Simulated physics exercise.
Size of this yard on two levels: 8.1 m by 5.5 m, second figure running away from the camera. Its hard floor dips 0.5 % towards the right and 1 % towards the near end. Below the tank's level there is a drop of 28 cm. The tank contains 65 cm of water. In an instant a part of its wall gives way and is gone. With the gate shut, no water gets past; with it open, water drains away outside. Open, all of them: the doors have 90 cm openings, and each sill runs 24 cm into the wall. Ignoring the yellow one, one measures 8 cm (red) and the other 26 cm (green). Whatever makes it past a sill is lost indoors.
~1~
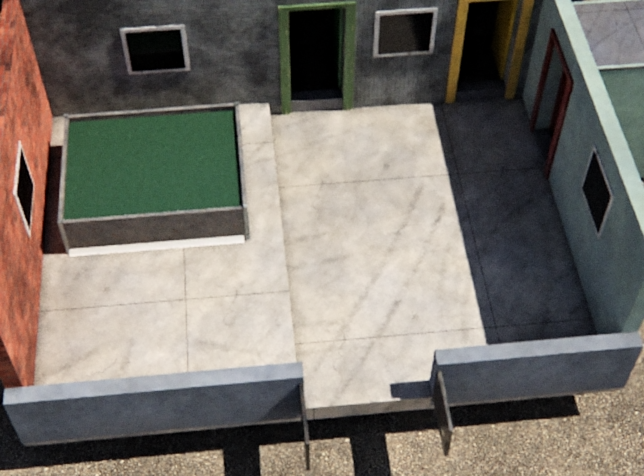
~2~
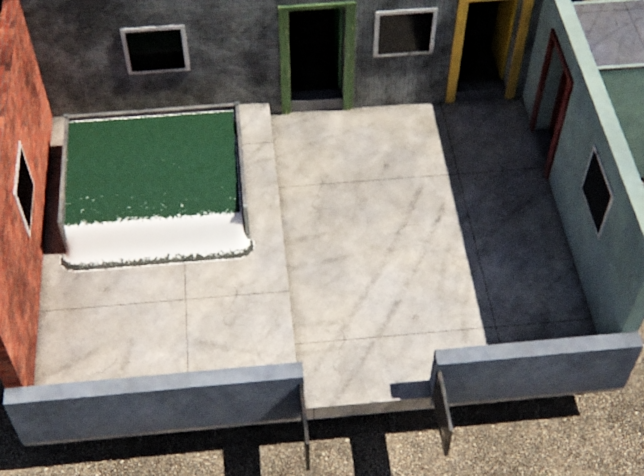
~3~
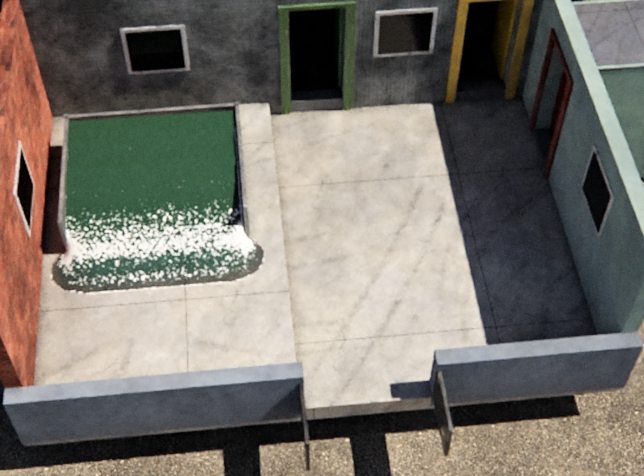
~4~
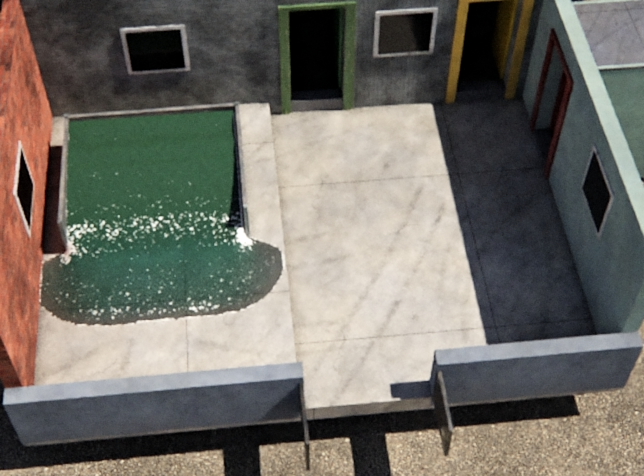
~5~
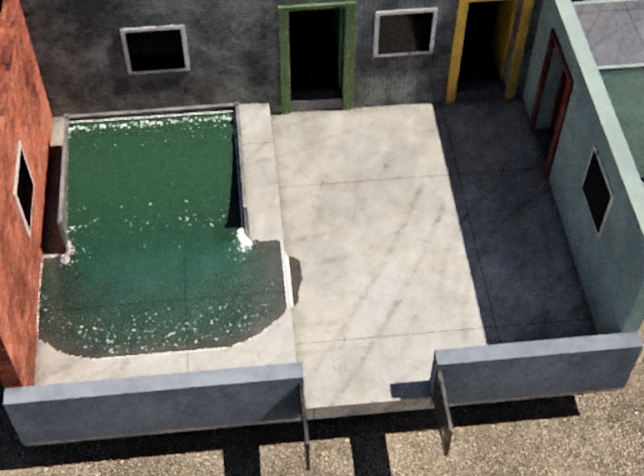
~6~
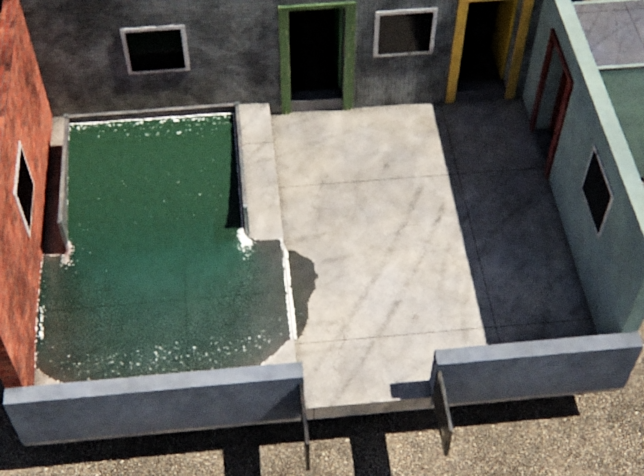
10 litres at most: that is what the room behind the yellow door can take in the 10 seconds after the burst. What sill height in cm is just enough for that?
I would say about 15 cm is just enough.
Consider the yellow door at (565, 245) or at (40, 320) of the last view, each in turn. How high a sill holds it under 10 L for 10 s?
In turn: About 14.5 cm, about 29 cm.
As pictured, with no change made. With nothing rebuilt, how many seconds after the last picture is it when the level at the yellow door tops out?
That happens close to 6.5 s on the clock.
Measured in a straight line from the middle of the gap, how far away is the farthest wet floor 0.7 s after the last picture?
Close to 3.8 metres, I'd say.
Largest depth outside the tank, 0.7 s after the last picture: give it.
Up to some 48 centimetres, I'd say.
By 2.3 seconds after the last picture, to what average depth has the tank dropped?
The mean depth is about 14 cm.
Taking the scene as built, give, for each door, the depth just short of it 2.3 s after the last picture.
Red door: 0 cm; green door: 0 cm; yellow door: 0 cm.
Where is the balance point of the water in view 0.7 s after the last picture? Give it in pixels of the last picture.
The water is centred near (159, 255).
Then, 0.7 s after the last picture water covers 30 % of the floor, deepest (48 cm) near (34, 395); it has not reached the yellow door.
Then, 2.3 s after the last picture water covers 40 % of the floor, deepest (34 cm) near (34, 407); it has not reached the yellow door.
Then, 9.3 s after the last picture water covers 95 % of the floor, deepest (15 cm) near (280, 124); 10 cm at the yellow door, 0 litres in over its 21 cm sill.
At the yellow door as built, the water peaked near 18 cm, 6.5 s after the last picture.
Run again over the same 10 s with other heights there, 27 litres in over 12.5 cm, 3 litres over 17 cm. The limit of 10 litres is kept from about 15 cm up.
